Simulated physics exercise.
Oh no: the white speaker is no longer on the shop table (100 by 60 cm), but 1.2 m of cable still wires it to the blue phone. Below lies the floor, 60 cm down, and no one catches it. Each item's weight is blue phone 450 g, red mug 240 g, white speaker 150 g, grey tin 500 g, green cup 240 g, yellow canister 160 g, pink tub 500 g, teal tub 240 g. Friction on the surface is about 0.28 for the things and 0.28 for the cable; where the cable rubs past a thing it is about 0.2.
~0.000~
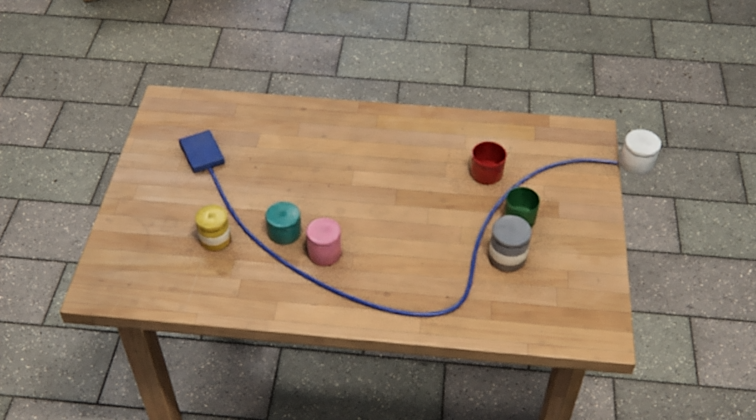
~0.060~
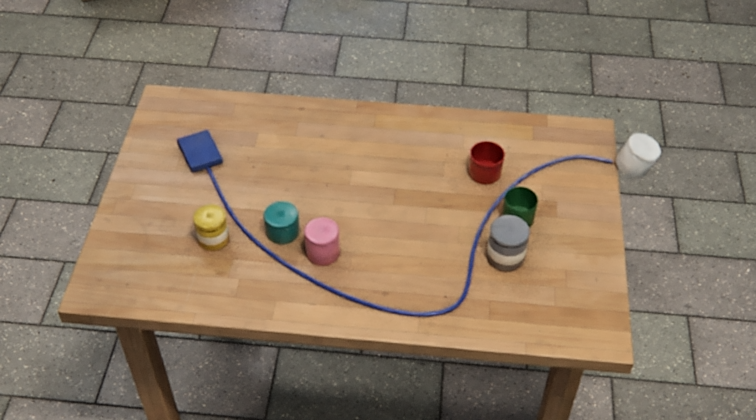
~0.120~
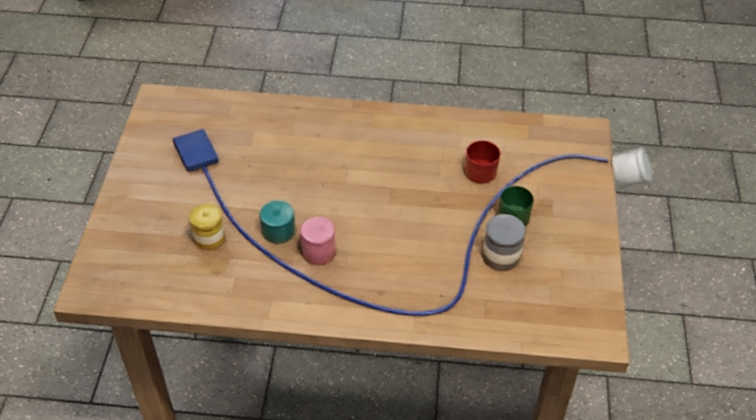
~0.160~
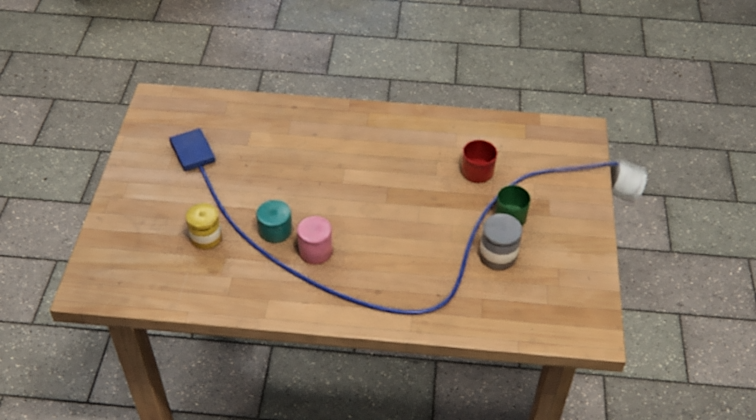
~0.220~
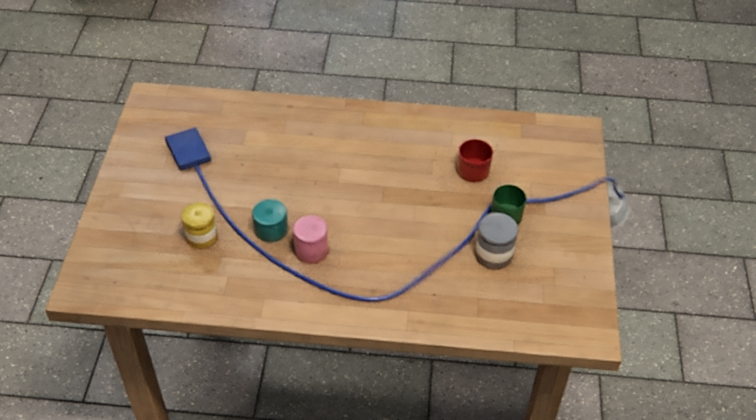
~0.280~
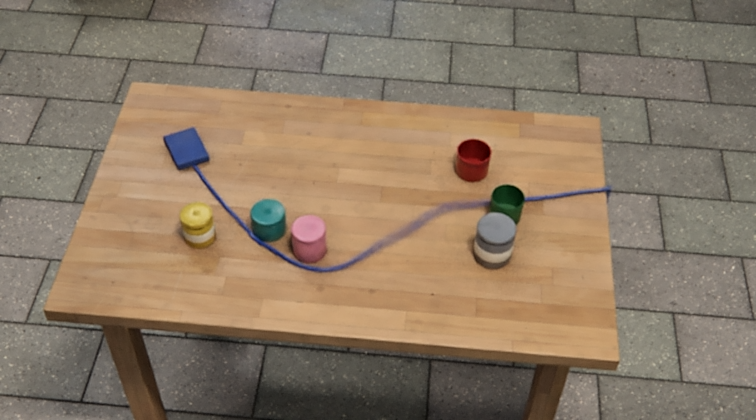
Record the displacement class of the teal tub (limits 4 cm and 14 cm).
Displacement class for the teal tub: Below the first limit.
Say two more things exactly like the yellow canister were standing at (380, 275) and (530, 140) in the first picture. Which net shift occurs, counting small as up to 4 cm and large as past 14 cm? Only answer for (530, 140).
Net shift there: Minor.
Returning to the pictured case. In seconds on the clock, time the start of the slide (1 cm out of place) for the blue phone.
Answer: Blue phone, 0.36 s.
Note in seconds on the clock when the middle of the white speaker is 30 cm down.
It gets there at roughly 0.32 s.
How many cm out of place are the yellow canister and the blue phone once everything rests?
Final offset from start: Yellow canister = 0 cm, blue phone = 4 cm.
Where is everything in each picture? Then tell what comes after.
The first frame shows teal tub (283, 214); cable runs through (562, 163) (485, 225) (436, 314) (318, 283).
The second frame shows white speaker (641, 145); cable runs through (558, 161) (435, 313).
The third frame shows white speaker (632, 169); cable runs through (553, 159) (431, 313).
The fourth frame shows white speaker (625, 181); cable runs through (566, 169) (427, 311).
The fifth frame shows white speaker (610, 208); cable runs through (606, 179) (419, 279).
The sixth frame shows teal tub (268, 211); cable runs through (535, 198) (419, 222) (318, 270) (226, 206).
At 0.5 s, the cable's tail end at (204, 173); teal tub 1 cm off its start, white speaker over the edge, blue phone 3 cm off its start.
At 0.7 s, the cable's tail end at (205, 174); teal tub 2 cm off its start, white speaker over the edge, blue phone 3 cm off its start.
At 1.0 s, the cable's tail end at (208, 176); teal tub 2 cm off its start at (276, 206), white speaker over the edge, blue phone 4 cm off its start at (195, 156).
At 1.2 s, the cable's tail end at (209, 177); teal tub 2 cm off its start, white speaker over the edge, blue phone 4 cm off its start.
At 2.4 s, the cable's tail end at (209, 177); teal tub 2 cm off its start at (277, 205), white speaker over the edge, blue phone 4 cm off its start at (196, 157), green cup 4 cm off its start at (514, 212).
